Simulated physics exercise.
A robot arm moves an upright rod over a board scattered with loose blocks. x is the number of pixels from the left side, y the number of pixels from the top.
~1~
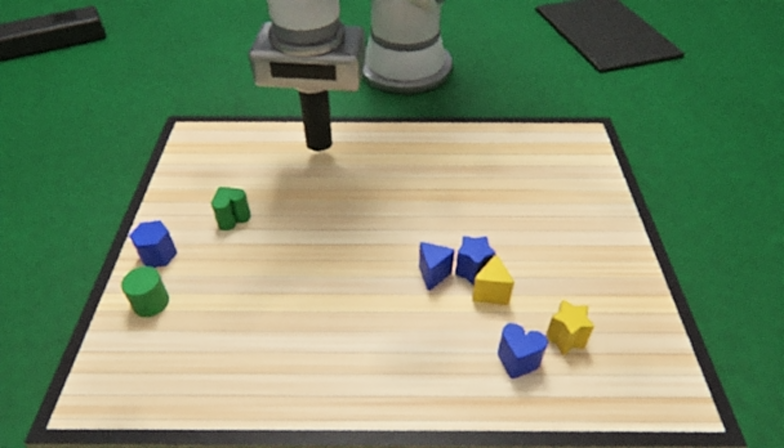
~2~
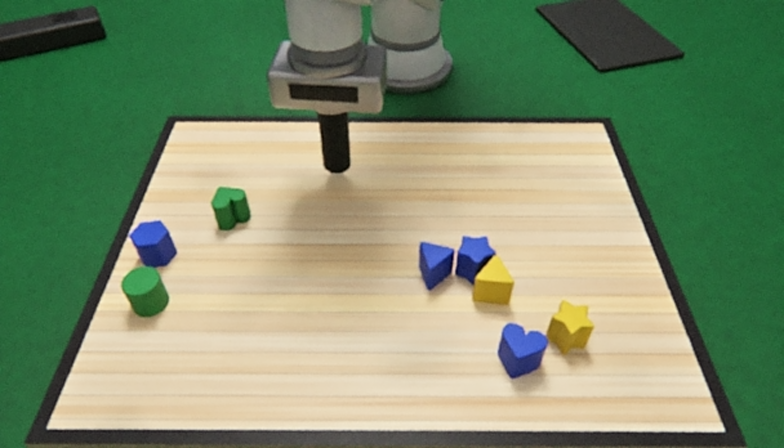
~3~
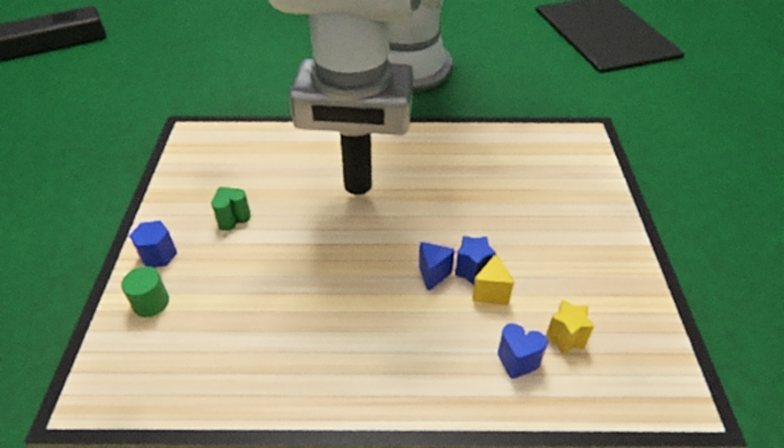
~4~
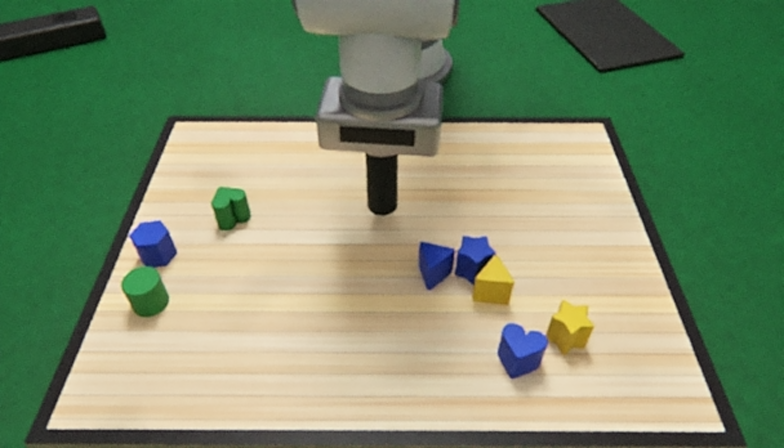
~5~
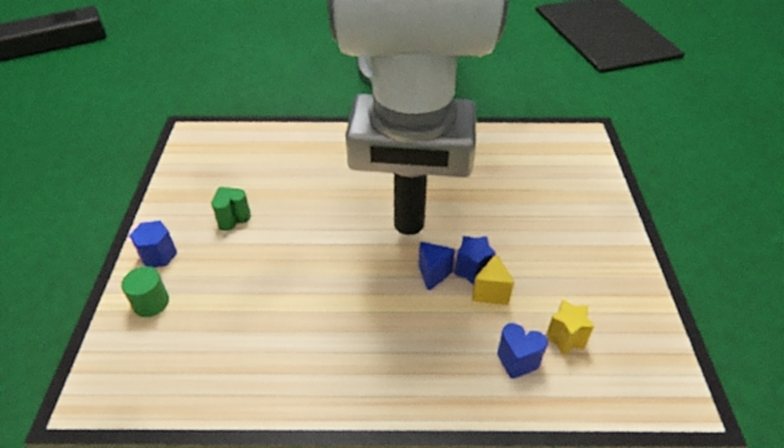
To begin with, a robot arm holds an upright black rod near the back of a wooden board scattered with blue, green and yellow blocks. The arm moves the rod steadily forward and to the right, bringing it close to the blue triangular block, while all the blocks stay still.
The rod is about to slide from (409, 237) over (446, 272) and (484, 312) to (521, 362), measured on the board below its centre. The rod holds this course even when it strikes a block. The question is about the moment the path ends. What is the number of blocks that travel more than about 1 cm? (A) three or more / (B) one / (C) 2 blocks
I'll go with A - three or more.
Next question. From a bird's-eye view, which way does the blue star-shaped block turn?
Looking from above, the answer is counterclockwise.
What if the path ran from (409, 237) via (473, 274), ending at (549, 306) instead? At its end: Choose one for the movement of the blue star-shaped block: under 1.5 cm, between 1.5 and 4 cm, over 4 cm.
The over 4 cm band.
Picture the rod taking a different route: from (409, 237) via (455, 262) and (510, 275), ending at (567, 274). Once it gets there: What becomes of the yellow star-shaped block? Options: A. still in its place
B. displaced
I'll go with A - still in its place.
On the path given first. One third of the way, rod at (447, 259); blue triangular block at (442, 271); blue star-shaped block at (480, 249), turned 20° anticlockwise.
Two thirds of the way, rod at (487, 300); blue triangular block at (444, 281), turned 40° clockwise; blue star-shaped block at (493, 254), turned 65° anticlockwise; yellow triangular block at (520, 282), turned 30° anticlockwise.
At the end, rod at (524, 350); blue triangular block at (444, 281), turned 40° clockwise; blue star-shaped block at (493, 254), turned 65° anticlockwise; yellow triangular block at (522, 284), turned 55° anticlockwise; blue heart-shaped block at (542, 370), turned 40° anticlockwise; yellow star-shaped block in place.
